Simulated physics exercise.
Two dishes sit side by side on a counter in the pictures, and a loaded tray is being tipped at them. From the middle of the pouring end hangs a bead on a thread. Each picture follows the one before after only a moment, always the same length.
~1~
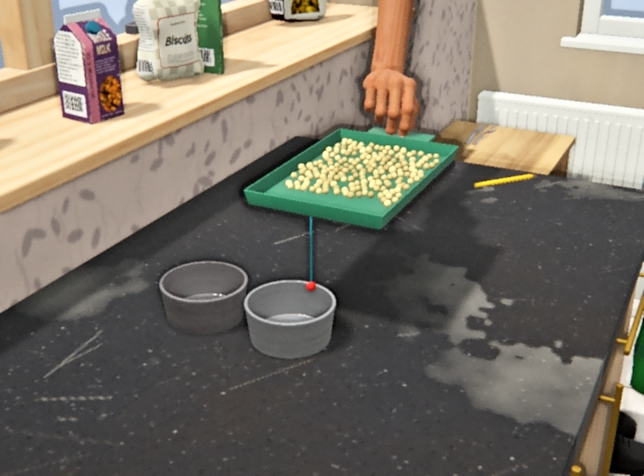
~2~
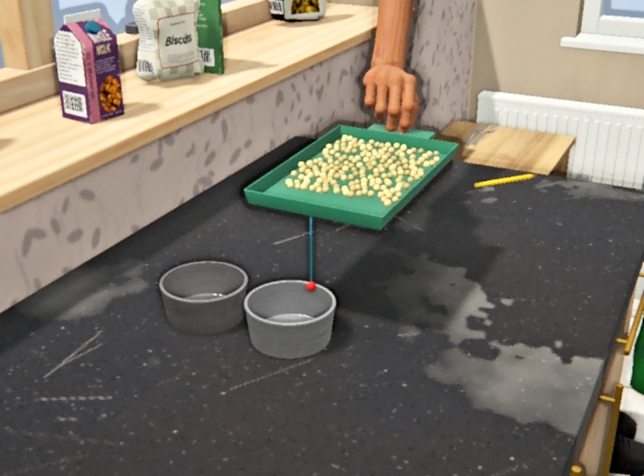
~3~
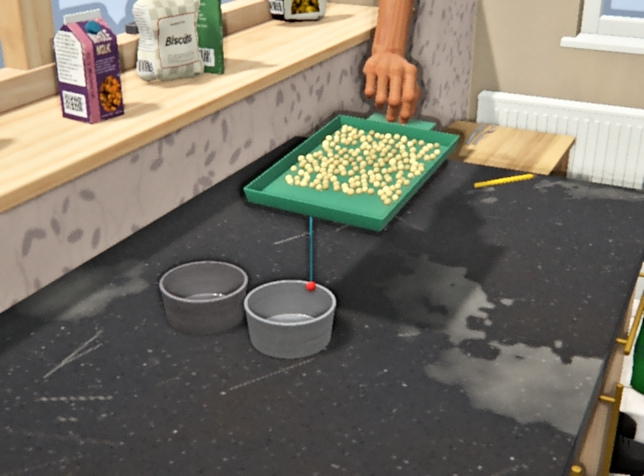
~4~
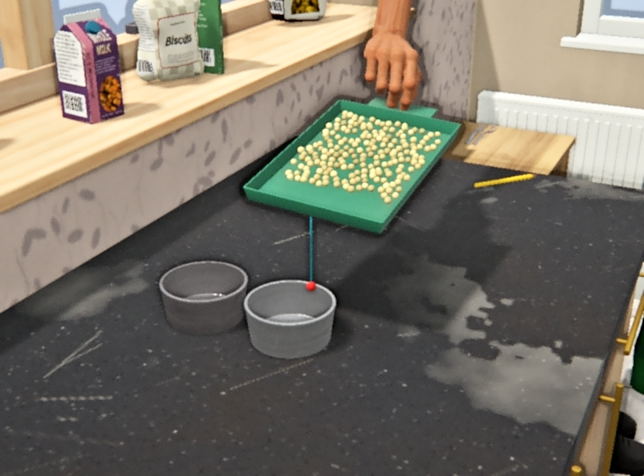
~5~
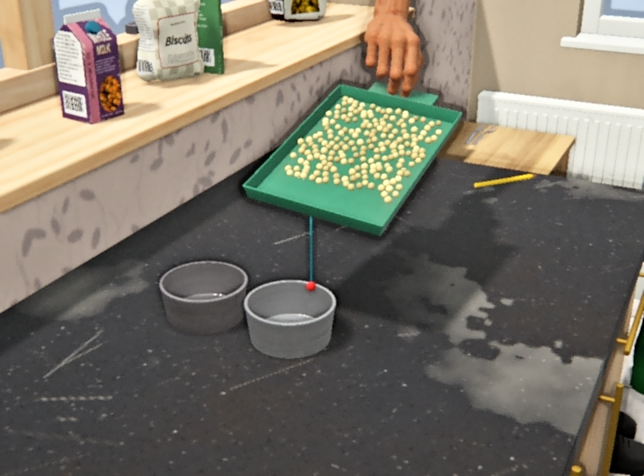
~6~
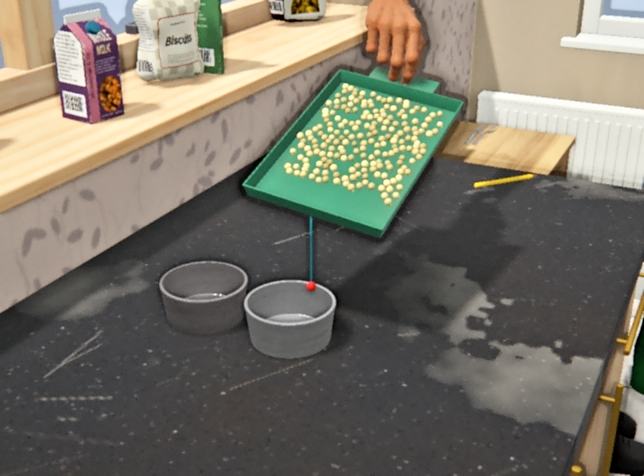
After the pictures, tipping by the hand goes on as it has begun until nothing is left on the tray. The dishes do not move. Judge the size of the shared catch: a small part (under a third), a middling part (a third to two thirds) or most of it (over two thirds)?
A small part.
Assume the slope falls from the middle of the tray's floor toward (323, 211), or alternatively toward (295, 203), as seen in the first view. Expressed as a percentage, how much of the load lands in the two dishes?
About 40 % and about 60 %.
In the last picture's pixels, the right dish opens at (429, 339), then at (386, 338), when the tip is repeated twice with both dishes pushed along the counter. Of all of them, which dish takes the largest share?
With the first placement it's the one to the left, with the second it's the one to the right.
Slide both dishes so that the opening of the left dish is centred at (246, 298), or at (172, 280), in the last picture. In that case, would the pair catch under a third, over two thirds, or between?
On the first try the answer is over two thirds, and on the second it is under a third.
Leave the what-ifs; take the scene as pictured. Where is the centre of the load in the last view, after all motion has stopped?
At about (366, 371).
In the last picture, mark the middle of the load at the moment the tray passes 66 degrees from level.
In the last view, the load is centred near (362, 230).
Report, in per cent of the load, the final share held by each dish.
Left dish keeps 0 %, right dish keeps 0 %.
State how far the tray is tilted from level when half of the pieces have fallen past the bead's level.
That would be about 95 degrees from level.
Soon after the last picture, tray tipped steeply; about two thirds on the tray; a small part outside both; about a quarter in the air.
A little later, tray tipped past a quarter turn; a small part on the tray; a stray few in the right dish; most outside both; about a quarter in the air.
Later still, tray tipped past a quarter turn; a stray few in the right dish; nearly all outside both.
At rest, tray tipped past a quarter turn; a stray few in the right dish; none in the left dish; nearly all outside both.
